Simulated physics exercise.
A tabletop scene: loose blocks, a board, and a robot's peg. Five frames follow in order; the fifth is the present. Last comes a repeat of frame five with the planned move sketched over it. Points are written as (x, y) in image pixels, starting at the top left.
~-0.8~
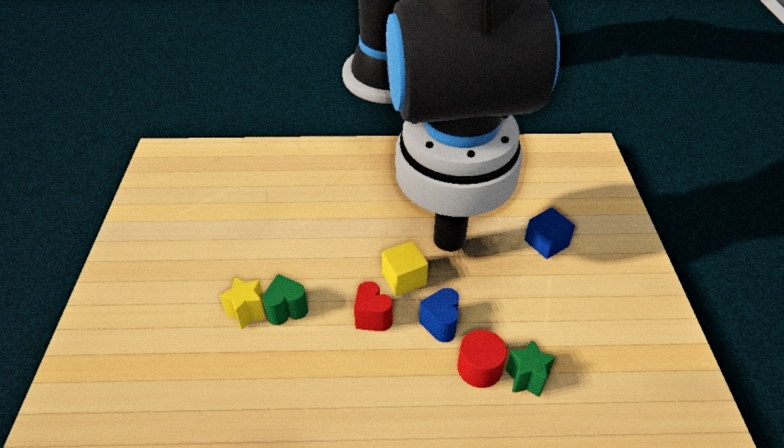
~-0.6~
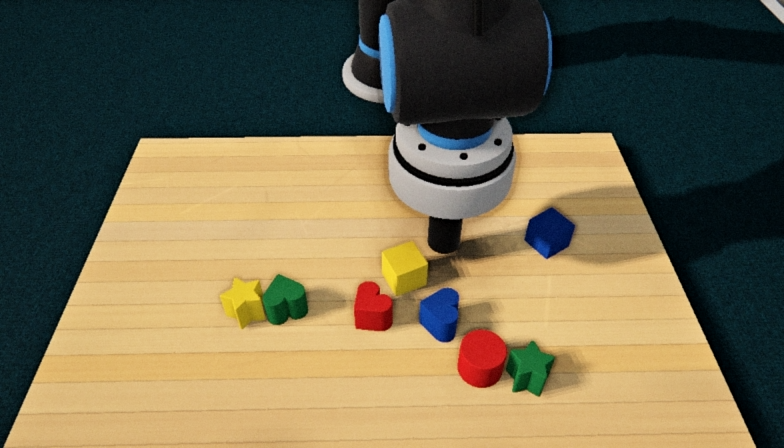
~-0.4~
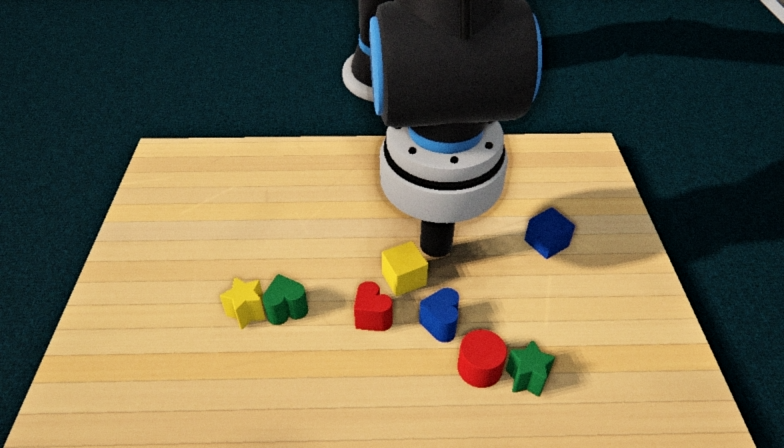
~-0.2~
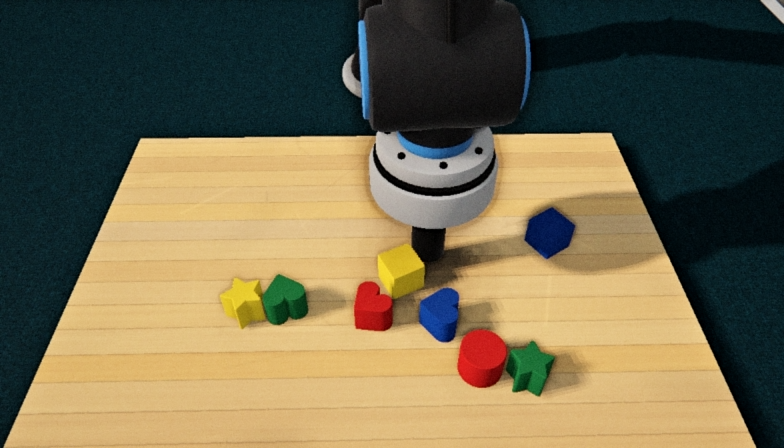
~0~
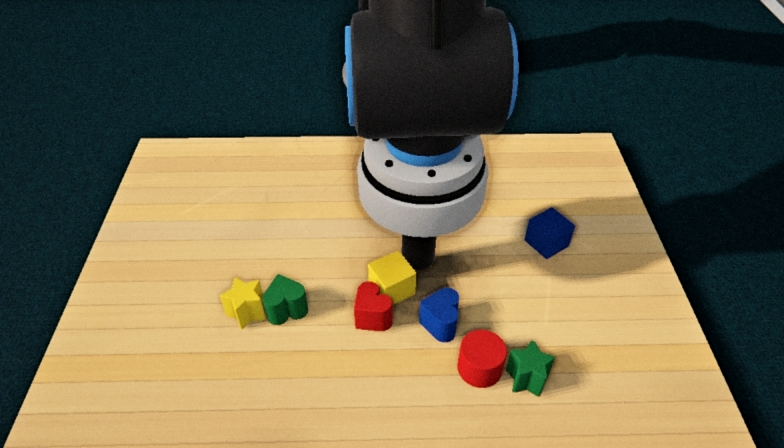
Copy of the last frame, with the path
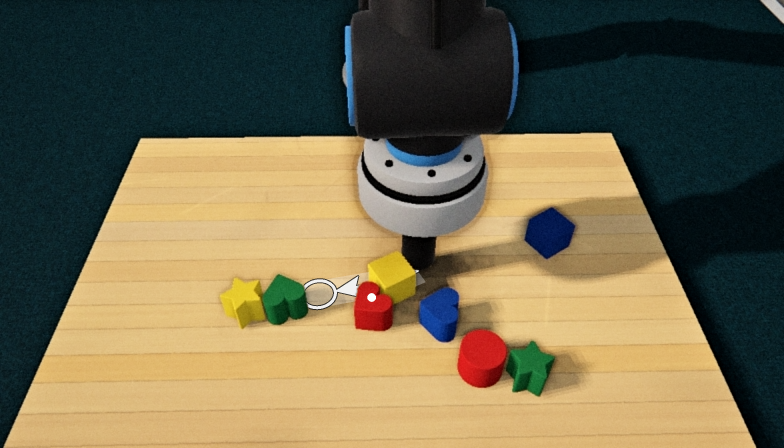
A pale wooden tabletop stands against a dark teal floor, seen from above by a still camera. A black and white robot arm holds a dark peg near a yellow cube, with red and blue hearts below, a yellow star and green heart left, a blue block right, and a red cylinder beside a green star nearer. The peg slides left and nearer, then nudges the yellow cube slightly toward the red heart.
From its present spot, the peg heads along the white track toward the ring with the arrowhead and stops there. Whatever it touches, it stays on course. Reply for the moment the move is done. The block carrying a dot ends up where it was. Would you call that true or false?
That claim is false.
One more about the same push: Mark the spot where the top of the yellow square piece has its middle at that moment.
The centre of its top face lies at (326, 303).
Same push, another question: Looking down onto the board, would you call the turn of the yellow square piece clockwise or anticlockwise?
Spins counterclockwise.
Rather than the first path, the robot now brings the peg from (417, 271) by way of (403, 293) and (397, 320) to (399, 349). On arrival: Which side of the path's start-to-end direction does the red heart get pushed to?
Out to the right.
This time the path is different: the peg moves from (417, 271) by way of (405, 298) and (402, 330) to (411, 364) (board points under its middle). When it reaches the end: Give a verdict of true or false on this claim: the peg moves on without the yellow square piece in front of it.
The statement is true.
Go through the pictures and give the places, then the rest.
In the first picture, peg's lower end (449, 240); green heart (283, 290); red heart (372, 298); yellow square piece (405, 257).
In the second picture, peg (444, 242); blocks still.
In the third picture, peg (436, 246); blocks still.
In the fourth picture, peg (427, 251); yellow square piece (401, 260).
In the fifth picture, peg (418, 258); green heart (283, 290); red heart (372, 298); yellow square piece (392, 268).
Drawn move, from (417, 271) over (370, 285) to (318, 294); the dot is on the red heart.
On the path given first. One third of the way, peg (387, 269); red heart (360, 313), turned 35° anticlockwise; yellow square piece (364, 284), turned 20° anticlockwise.
Two thirds of the way, peg (351, 275); red heart (354, 323), turned 65° anticlockwise; yellow square piece (338, 296), turned 60° anticlockwise.
At the end, peg (317, 281); green heart still; red heart (353, 325), turned 75° anticlockwise; yellow square piece (326, 303), turned 80° anticlockwise.
